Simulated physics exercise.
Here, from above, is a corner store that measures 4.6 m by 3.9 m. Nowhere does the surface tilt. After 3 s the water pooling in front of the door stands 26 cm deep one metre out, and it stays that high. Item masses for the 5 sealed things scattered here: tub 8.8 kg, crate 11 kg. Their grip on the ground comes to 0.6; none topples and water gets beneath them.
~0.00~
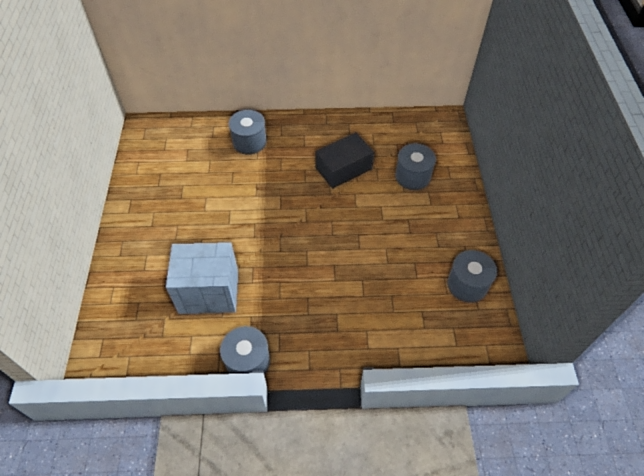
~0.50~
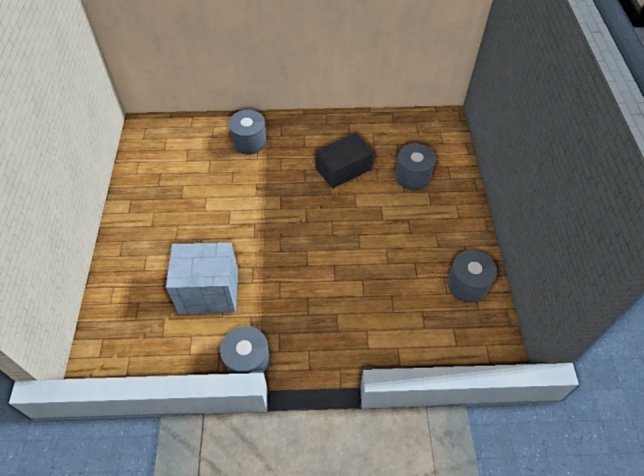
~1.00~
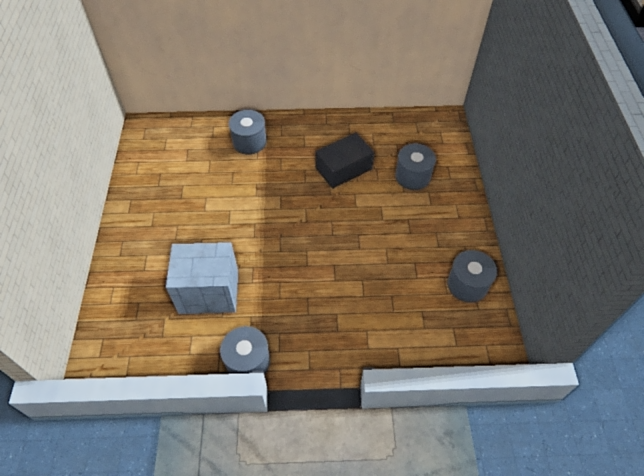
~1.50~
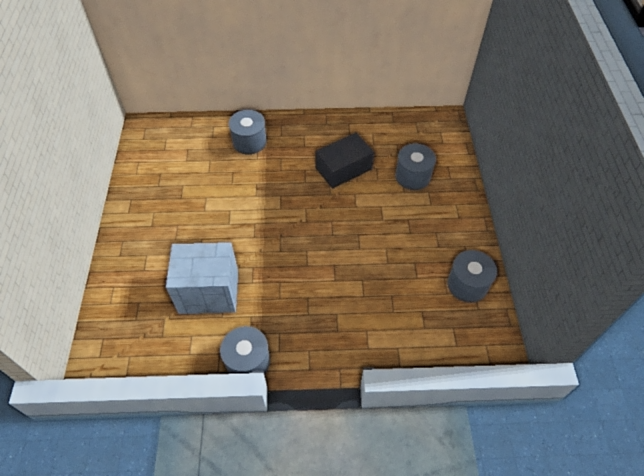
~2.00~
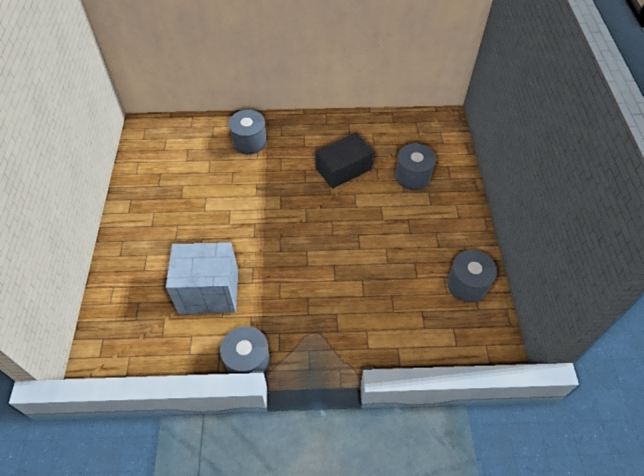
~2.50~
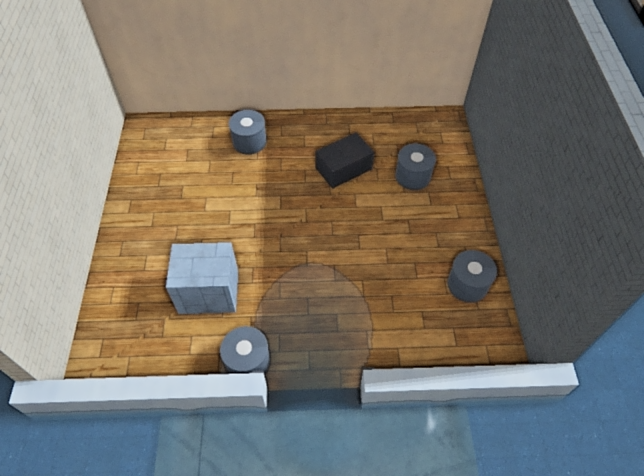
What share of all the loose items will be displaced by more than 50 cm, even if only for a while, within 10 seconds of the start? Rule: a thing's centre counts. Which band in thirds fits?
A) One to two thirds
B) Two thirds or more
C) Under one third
Option A: One to two thirds.
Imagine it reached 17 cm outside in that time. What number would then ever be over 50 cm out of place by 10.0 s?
That would make 1 of them.
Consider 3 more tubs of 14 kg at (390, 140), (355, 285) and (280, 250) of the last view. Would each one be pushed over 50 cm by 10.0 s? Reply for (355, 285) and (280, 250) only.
Well, the first one tops the mark, and the second tops the mark.
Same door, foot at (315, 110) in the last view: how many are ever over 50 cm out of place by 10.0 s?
The count would be 4.
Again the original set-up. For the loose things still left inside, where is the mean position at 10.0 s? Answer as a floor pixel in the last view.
That lands at roughly (337, 246).
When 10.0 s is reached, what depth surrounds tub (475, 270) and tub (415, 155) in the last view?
6 and 10 cm.
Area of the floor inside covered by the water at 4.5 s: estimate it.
Around 11.0 m2 of it.
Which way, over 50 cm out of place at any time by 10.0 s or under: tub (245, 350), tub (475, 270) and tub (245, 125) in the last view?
Taking them in that order, the first is within the limit, the second within the limit and the third beyond the limit.
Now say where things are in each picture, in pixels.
The first picture shows a tub at (244, 348) rests on the ground; a tub at (247, 123) rests on the ground; 0.0 m2 under water; 0 of 5 have shifted.
The second picture shows a tub at (244, 348) rests on the ground; a tub at (247, 123), on the bottom; water covers 0.0 m2; 0 of 5 have shifted.
The third picture shows a tub at (244, 348) rests on the ground; a tub at (247, 123), on the bottom; 0.0 m2 under water; 0 of 5 have shifted.
The fourth picture shows a tub at (244, 348), on the bottom; a tub at (247, 123) rests on the ground; water covers 0.0 m2; 0 of 5 have shifted.
The fifth picture shows a tub at (244, 348), on the bottom; a tub at (247, 123) rests on the ground; water covers 0.3 m2; 0 of 5 have shifted.
The sixth picture shows a tub at (244, 348), on the bottom; a tub at (247, 123) rests on the ground; water covers 1.3 m2; 0 of 5 have shifted.
After 3.5 s 0 of 5 are over 50 cm from their spots; 0 afloat.
After 4.5 s 0 of 5 are over 50 cm from their spots; 0 afloat.
After 7.0 s 2 of 5 are over 50 cm from their spots; 3 afloat.
After 10.0 s 2 of 5 are over 50 cm from their spots, and 2 have been at some point; 3 afloat.
